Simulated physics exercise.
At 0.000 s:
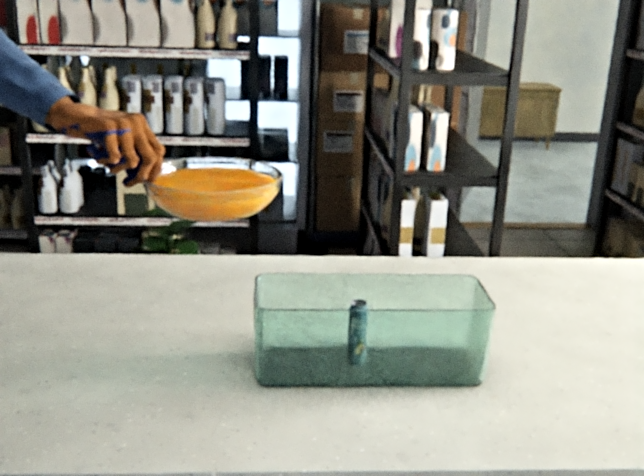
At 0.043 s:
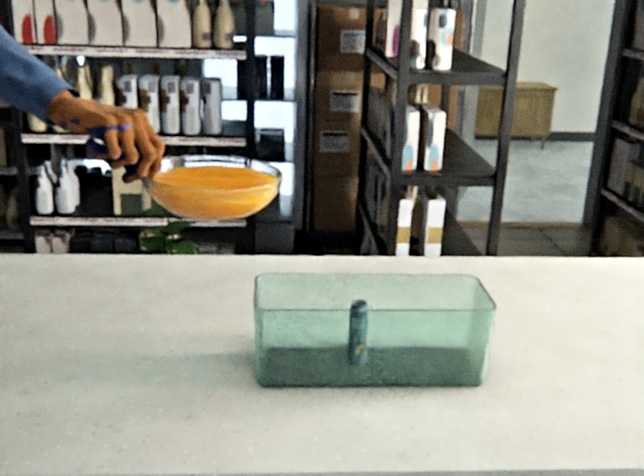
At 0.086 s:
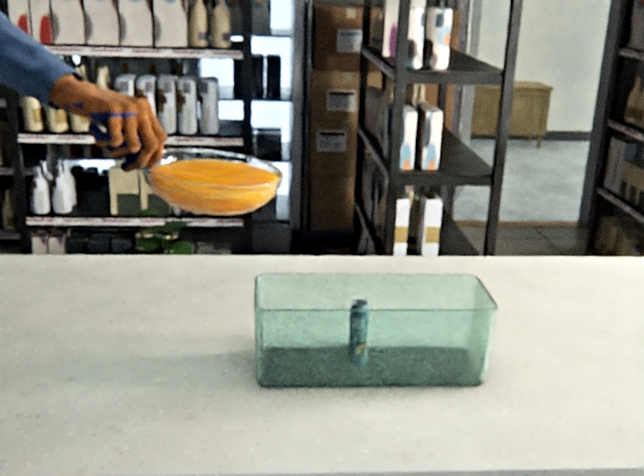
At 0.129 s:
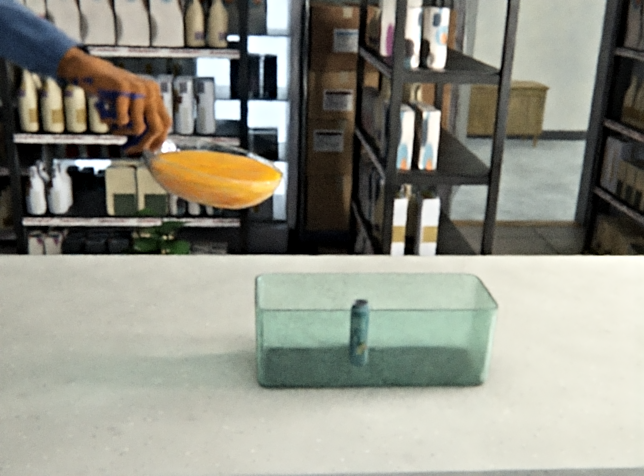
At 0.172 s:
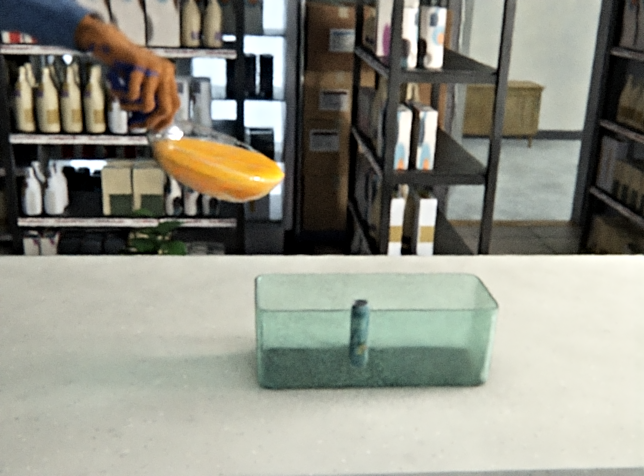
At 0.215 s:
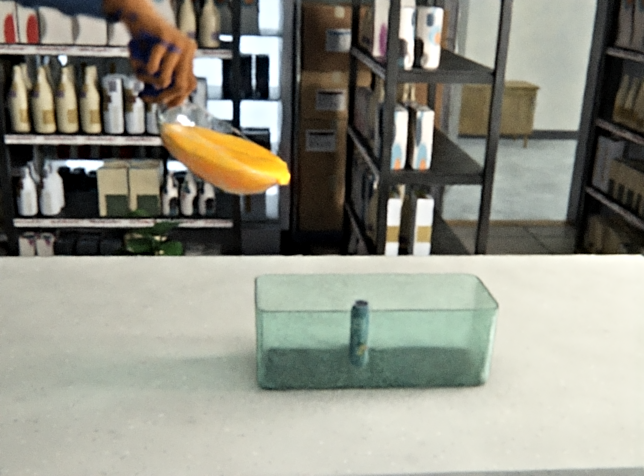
A hand tilting a glass bowl of orange juice steadily rightwards above a clear green basin with a small tin standing inside.
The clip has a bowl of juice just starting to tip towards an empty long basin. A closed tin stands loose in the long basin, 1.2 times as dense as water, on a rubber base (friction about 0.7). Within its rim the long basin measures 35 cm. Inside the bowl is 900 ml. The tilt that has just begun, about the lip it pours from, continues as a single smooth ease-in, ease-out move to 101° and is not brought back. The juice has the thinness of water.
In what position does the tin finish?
It finishes knocked over.
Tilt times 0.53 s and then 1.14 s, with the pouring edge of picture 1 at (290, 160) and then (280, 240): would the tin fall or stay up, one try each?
Trial 1 - tin tips; trial 2 - tin tips.
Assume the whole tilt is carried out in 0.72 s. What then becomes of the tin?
It stays steady, then.
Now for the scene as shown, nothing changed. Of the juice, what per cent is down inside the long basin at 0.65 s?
Around 90 parts in a hundred.
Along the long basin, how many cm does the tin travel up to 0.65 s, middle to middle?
Estimate: Around 0 cm.
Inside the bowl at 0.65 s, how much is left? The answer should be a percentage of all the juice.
Remaining share: Approx. 0 %.
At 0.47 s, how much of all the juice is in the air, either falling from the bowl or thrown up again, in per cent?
Some 86 per cent.
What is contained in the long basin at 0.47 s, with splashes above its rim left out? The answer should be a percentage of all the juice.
7 %, roughly.
Then, 0.47 s in, the tilt is 95° and 8 per cent is still to pour; the tin stands where it began.
Then, 0.65 s in, the tilt is 101° and 0 per cent is still to pour; the tin stands where it began.
Then, 0.84 s in, the tilt is 101° and 0 per cent is still to pour; the tin leans 32°.
Then, 1.05 s in, the tilt is 101° and 0 per cent is still to pour; the tin lies on its side.
Finally, the tin lies on its side.
